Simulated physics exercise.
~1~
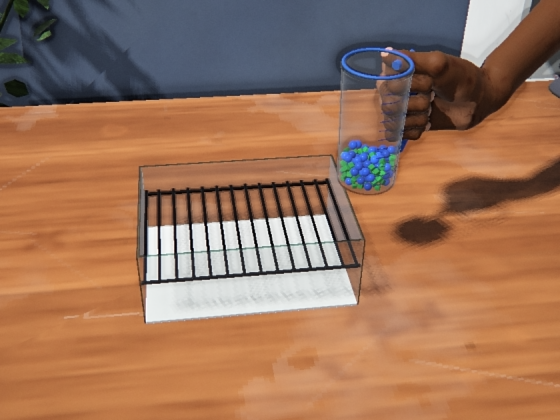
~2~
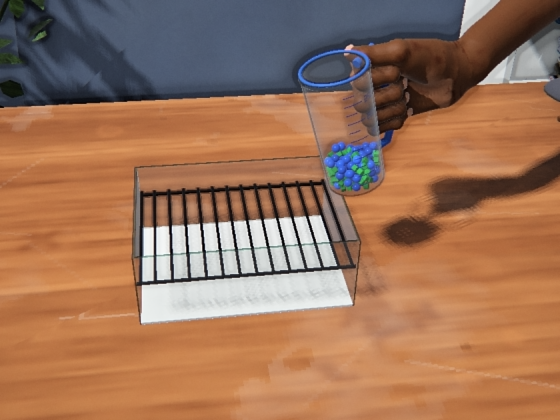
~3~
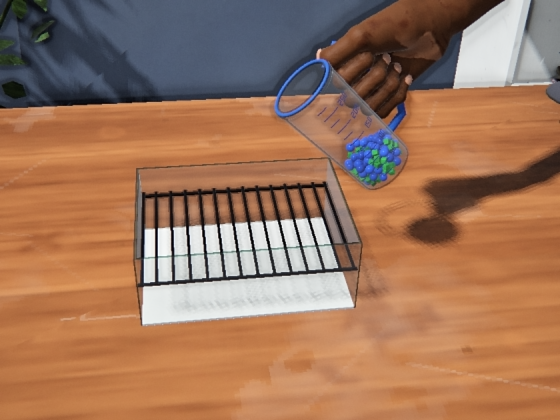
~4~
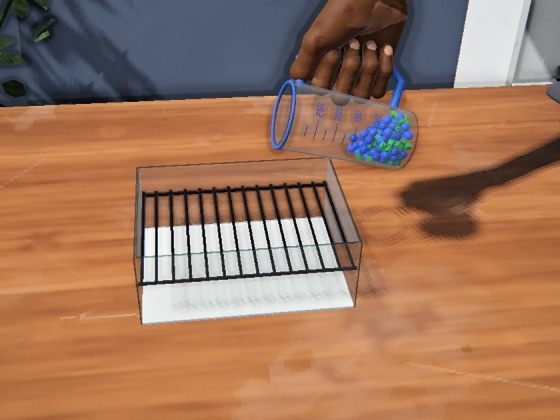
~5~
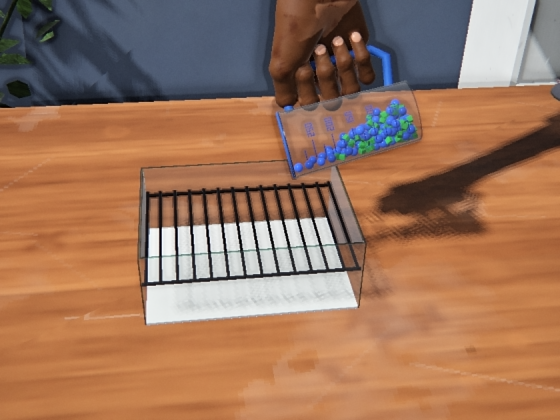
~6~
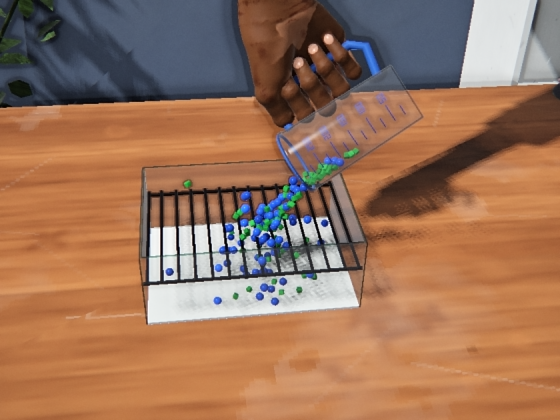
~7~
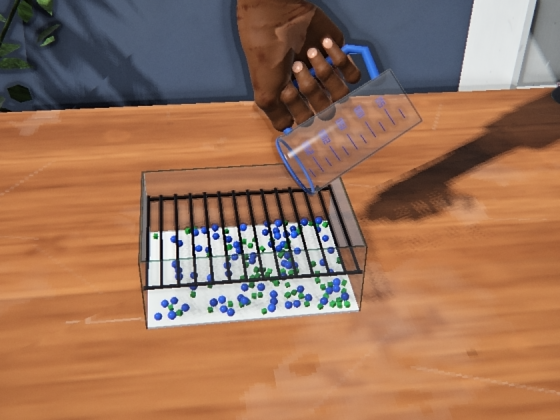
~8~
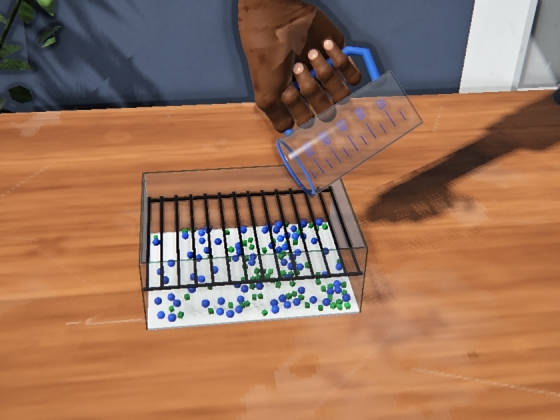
On a wooden tabletop, a hand lifts a clear cup of small blue and green beads leftward, tips it over a black wire rack in a transparent box, and pours them out; all the beads fall through and lie scattered on the white base beneath the wires.
